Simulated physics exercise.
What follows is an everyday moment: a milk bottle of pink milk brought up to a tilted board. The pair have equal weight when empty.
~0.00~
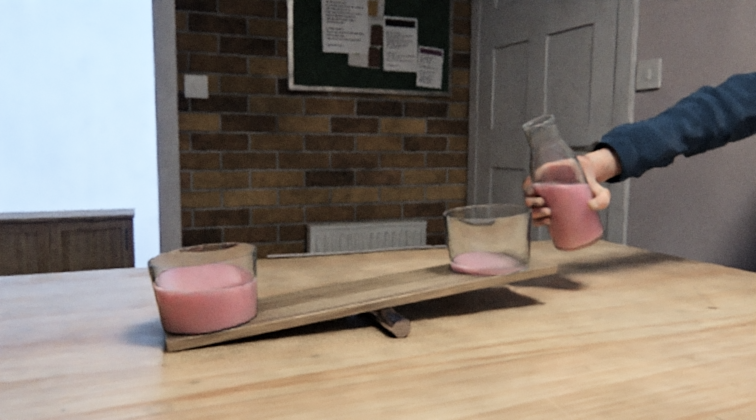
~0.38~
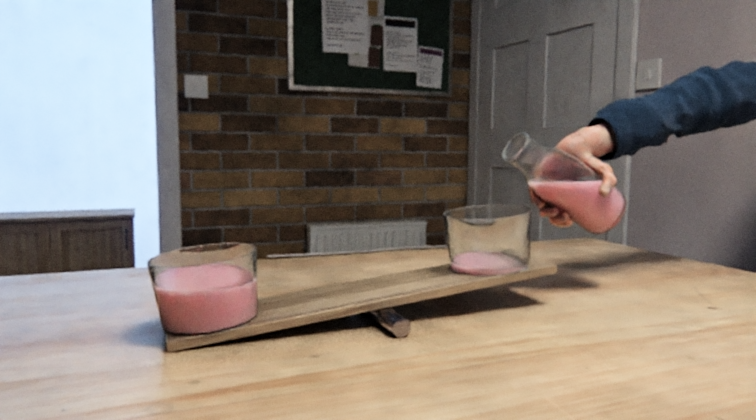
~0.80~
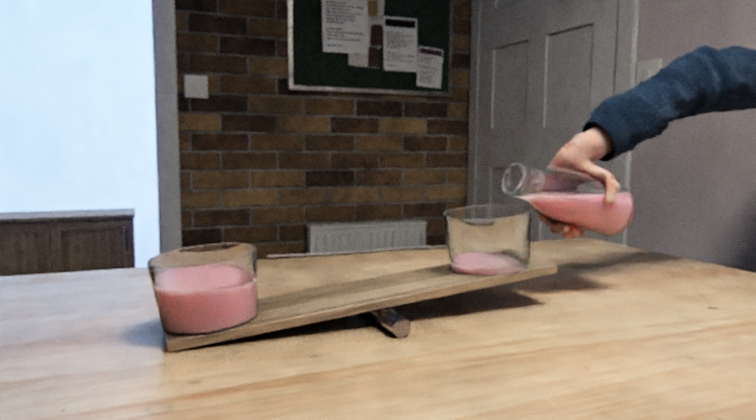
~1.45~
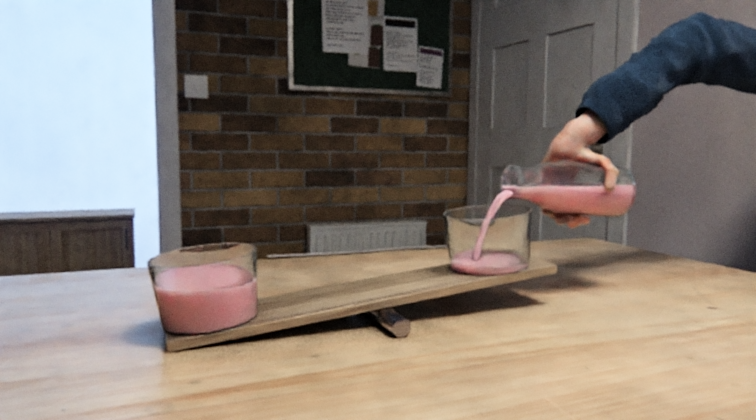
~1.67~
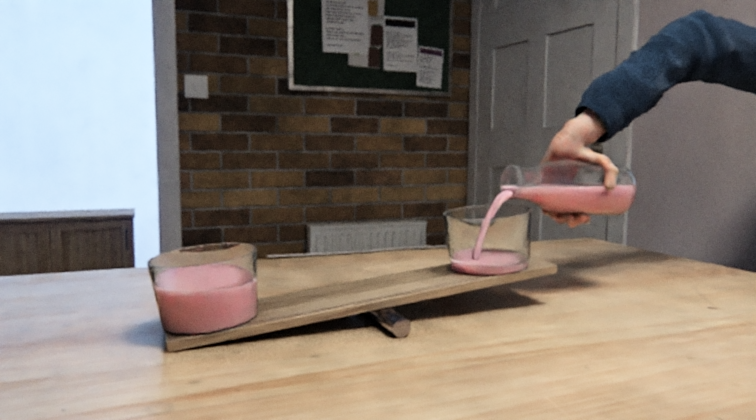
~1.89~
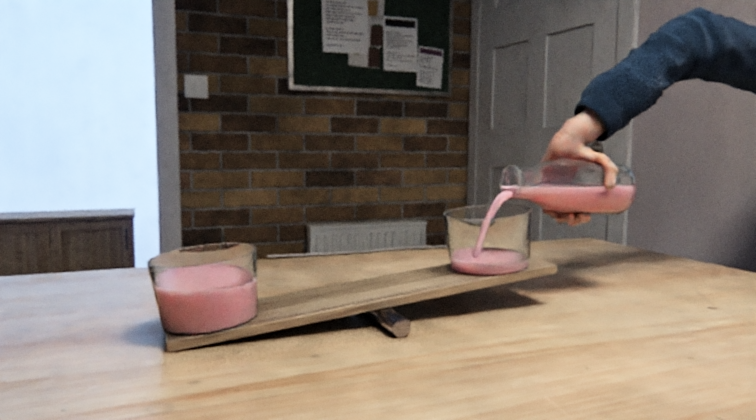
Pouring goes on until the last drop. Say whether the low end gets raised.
It stays down.
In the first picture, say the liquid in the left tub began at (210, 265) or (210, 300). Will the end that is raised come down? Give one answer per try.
As listed: Holds still, swings across.
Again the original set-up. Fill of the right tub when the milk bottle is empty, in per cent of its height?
By my reckoning it's around 55 percent.
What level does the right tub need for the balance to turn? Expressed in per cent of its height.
I'd put it at roughly 65 percent.
By 3.9 s, the right tub is about a third full; the board leans as before.
By 5.5 s, the right tub is about half full; the board leans as before.
By 7.4 s, the right tub is about half full; the board leans as before.
